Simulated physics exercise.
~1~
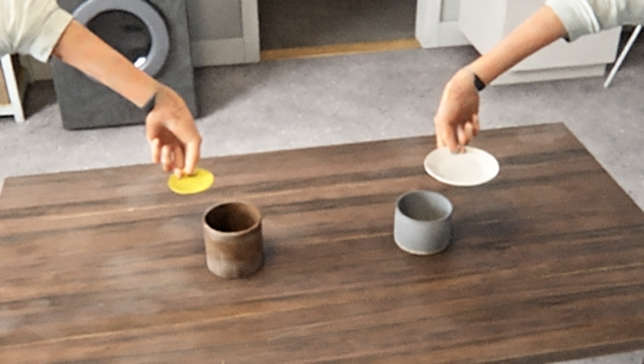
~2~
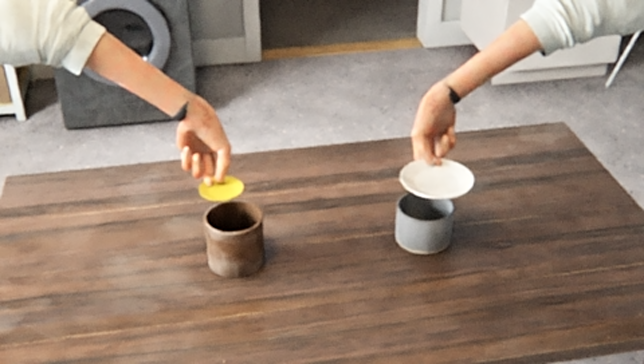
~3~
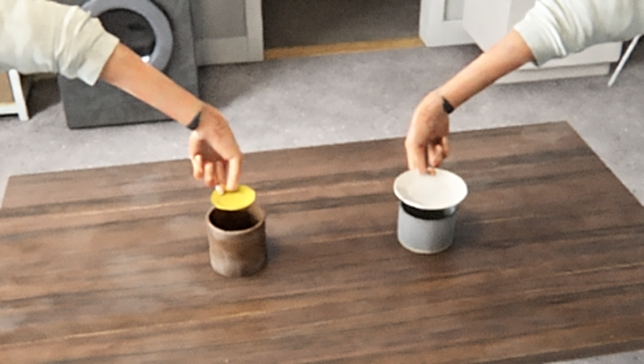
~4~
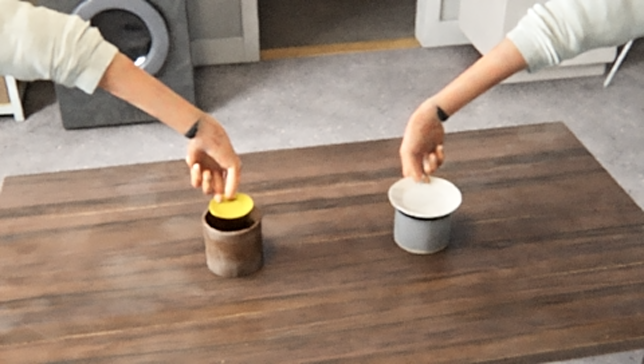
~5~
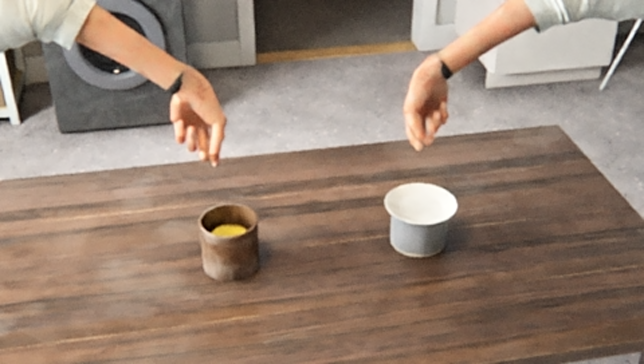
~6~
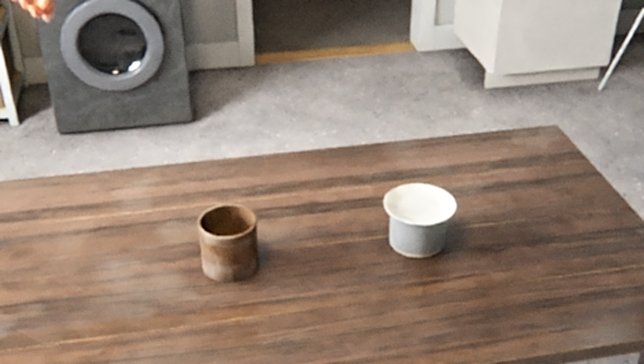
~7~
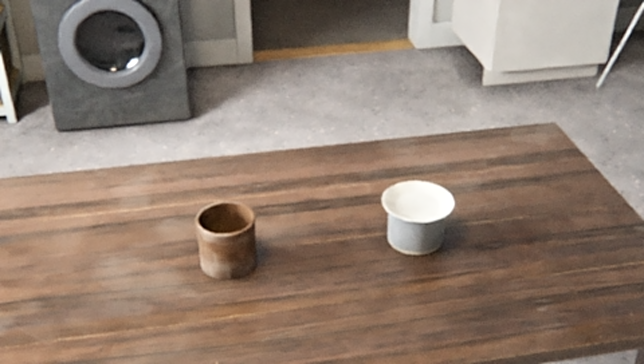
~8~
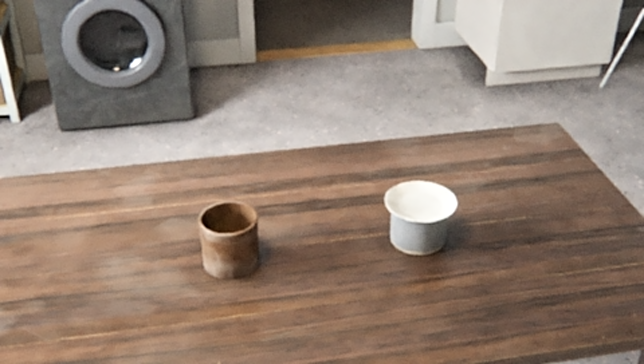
In the video, two hands lower a small yellow disc over a brown pot on the left and a white plate over a grey pot on the right, then let go and withdraw; the disc drops inside its pot, while the plate rests across the other's rim.
